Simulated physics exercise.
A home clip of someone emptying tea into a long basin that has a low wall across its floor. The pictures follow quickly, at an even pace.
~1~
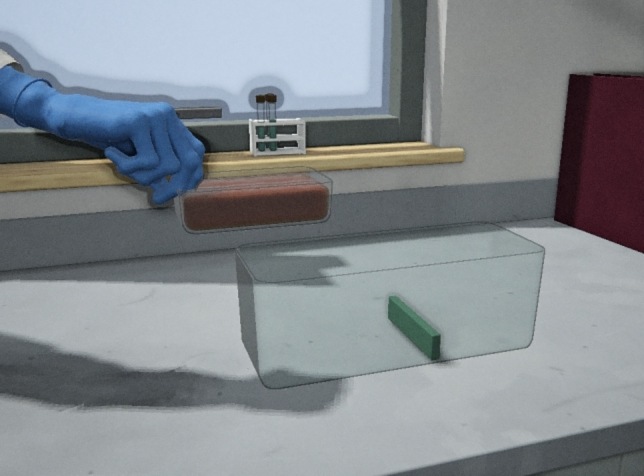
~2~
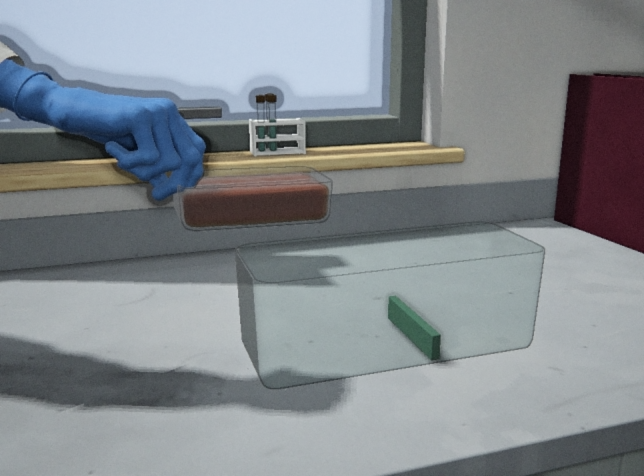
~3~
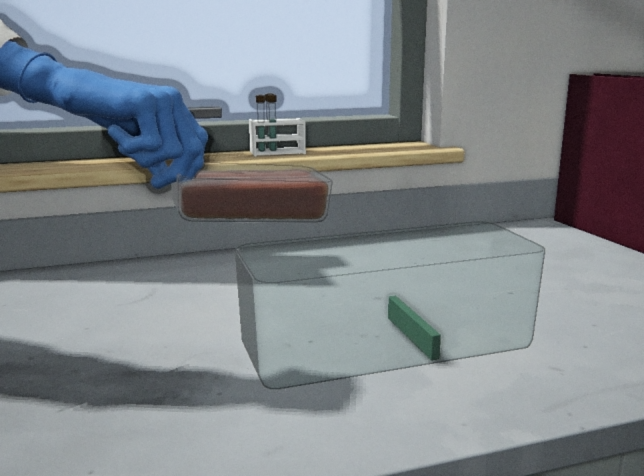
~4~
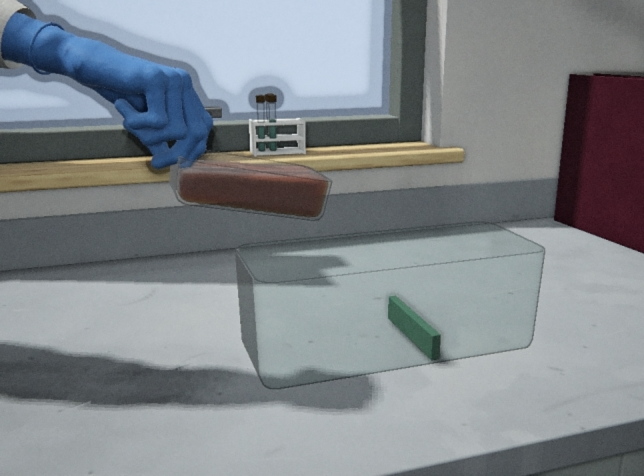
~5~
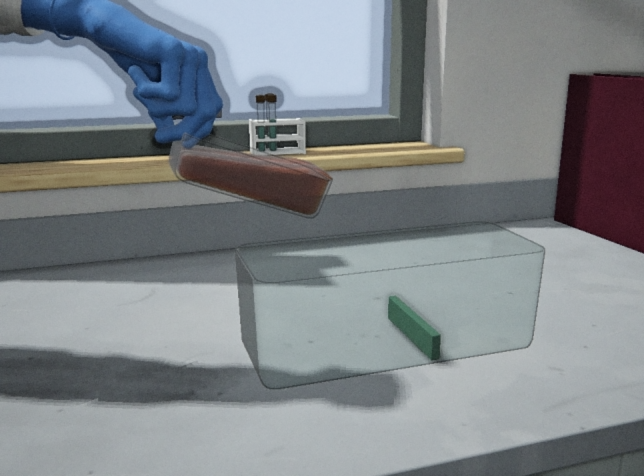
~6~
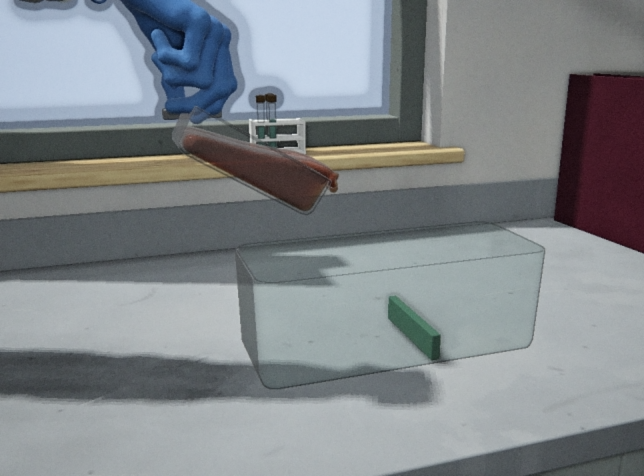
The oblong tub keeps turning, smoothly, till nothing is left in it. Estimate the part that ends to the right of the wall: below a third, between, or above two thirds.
It comes to between a third and two thirds.
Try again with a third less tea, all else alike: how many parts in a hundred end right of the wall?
About 55 per cent.
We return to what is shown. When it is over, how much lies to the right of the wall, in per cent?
Some 55 per cent.
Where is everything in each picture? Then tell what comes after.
It leans 0°; its right rim is at (321, 176); the tea meets the walls at (178, 190) and (318, 180); the long basin's rim runs from (245, 265) to (517, 236); the wall's top is at (413, 315), in the first picture.
It leans 1°; its right rim is at (321, 176); the tea meets the walls at (178, 187) and (318, 179), in the second picture.
It leans 5°; its right rim is at (321, 176); the tea meets the walls at (177, 181) and (318, 175), in the third picture.
It leans 12°; its right rim is at (321, 176); the tea meets the walls at (176, 168) and (319, 171), in the fourth picture.
It leans 21°; its right rim is at (320, 176); the tea meets the walls at (177, 152) and (308, 165); 3 per cent is over the edge, in the fifth picture.
It leans 31°; its right rim is at (320, 176); the tea meets the walls at (178, 131) and (297, 155); 8 per cent is over the edge, in the sixth picture.
A moment on, the tilt is 88° and 12 per cent is still to pour, 25 is left of the wall and 0 right of it.
Next, the tilt is 96° and 1 per cent is still to pour, 23 is left of the wall and 68 right of it.
Then the tilt is 96° and 0 per cent is still to pour, 34 is left of the wall and 54 right of it.
Later the tilt is 96° and 0 per cent is still to pour, 39 is left of the wall and 53 right of it.
At rest 39 per cent lies left of the wall, 53 right of it and 7 outside.
